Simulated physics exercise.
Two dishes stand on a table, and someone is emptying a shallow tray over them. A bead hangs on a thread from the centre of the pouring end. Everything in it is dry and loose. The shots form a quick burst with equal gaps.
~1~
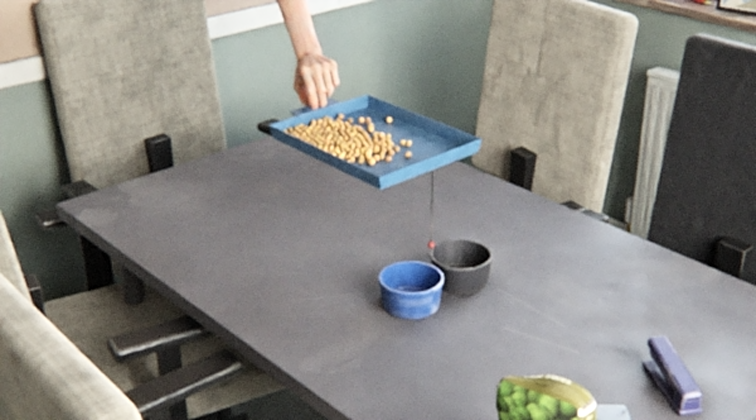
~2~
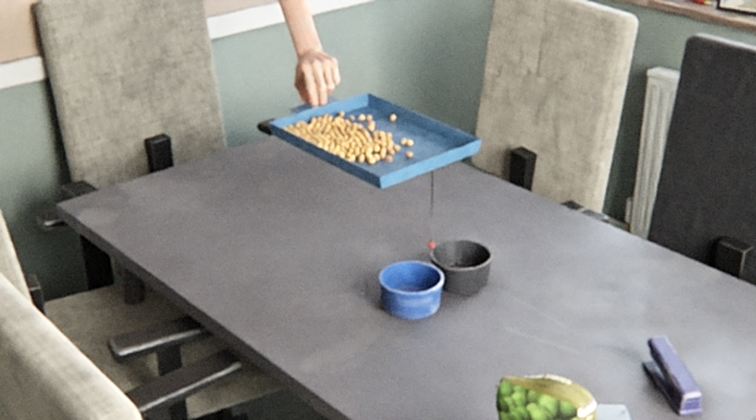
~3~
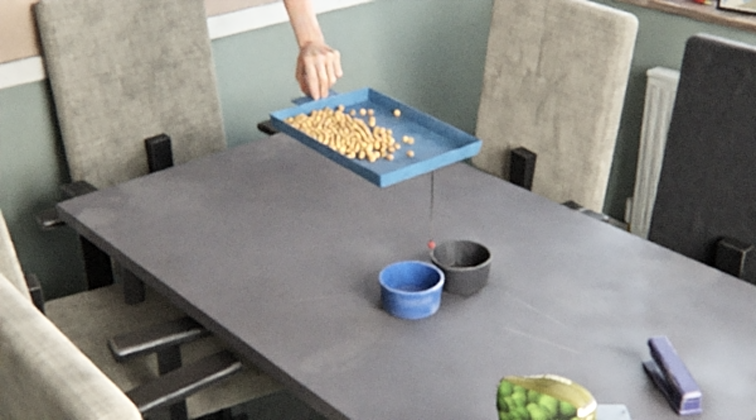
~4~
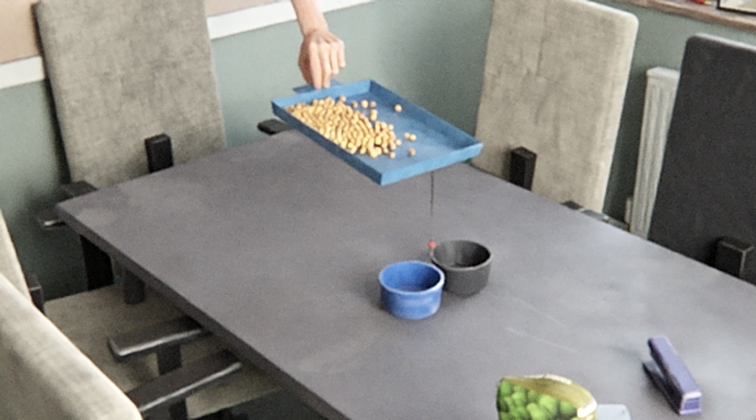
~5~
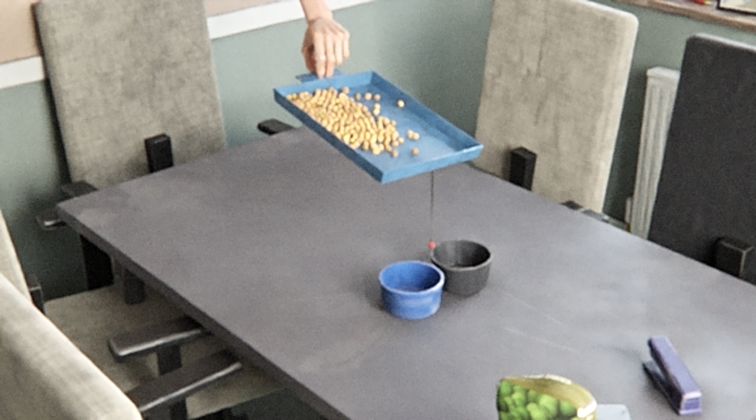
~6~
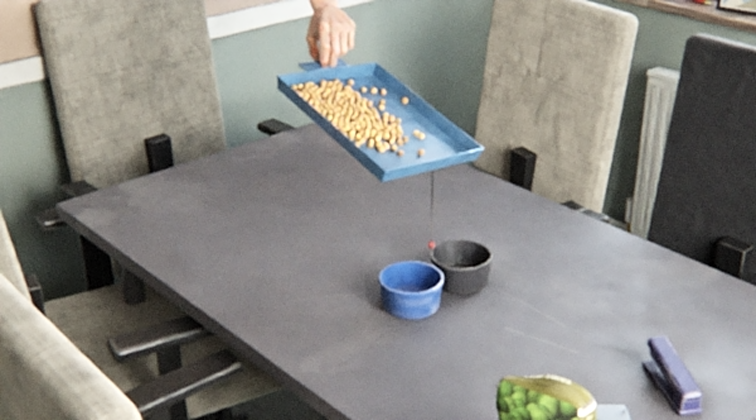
To begin with, a hand holds a shallow blue tray of small round tan pieces above a blue dish and a black dish on a dark table. The hand then gradually raises the tray's far end, tilting it more steeply, and the pieces shift slightly along it toward the lower end.
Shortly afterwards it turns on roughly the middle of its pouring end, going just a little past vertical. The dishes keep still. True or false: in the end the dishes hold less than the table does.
True.
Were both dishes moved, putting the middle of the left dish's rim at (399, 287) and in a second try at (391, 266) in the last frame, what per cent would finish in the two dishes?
First placement: 0 per cent; second placement: 0 per cent.
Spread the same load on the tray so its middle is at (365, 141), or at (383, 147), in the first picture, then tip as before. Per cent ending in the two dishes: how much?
Roughly 20 % and then 20 %.
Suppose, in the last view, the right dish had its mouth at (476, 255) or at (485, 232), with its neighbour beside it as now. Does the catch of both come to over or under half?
Shy of half, then past half.
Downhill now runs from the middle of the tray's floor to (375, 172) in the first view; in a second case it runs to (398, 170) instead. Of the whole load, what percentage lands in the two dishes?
Roughly 40 % in the first case and 70 % in the second.
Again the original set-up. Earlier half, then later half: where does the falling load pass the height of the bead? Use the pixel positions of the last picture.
Close to (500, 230), then close to (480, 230).
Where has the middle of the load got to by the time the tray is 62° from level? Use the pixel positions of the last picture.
The load is centred about (464, 161).
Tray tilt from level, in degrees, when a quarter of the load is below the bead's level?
I'd put it at about 75 degrees.
Soon, tray tipped steeply; about two thirds on the tray; a stray few in the right dish; a small part outside both; about a quarter in the air.
A while on, tray tipped right over; about a quarter on the tray; a small part in the right dish; about half outside both; about a quarter in the air.
Towards the end, tray tipped past a quarter turn; about a quarter in the right dish; most outside both.
Finally, tray tipped past a quarter turn; none in the left dish; about a quarter in the right dish; most outside both.
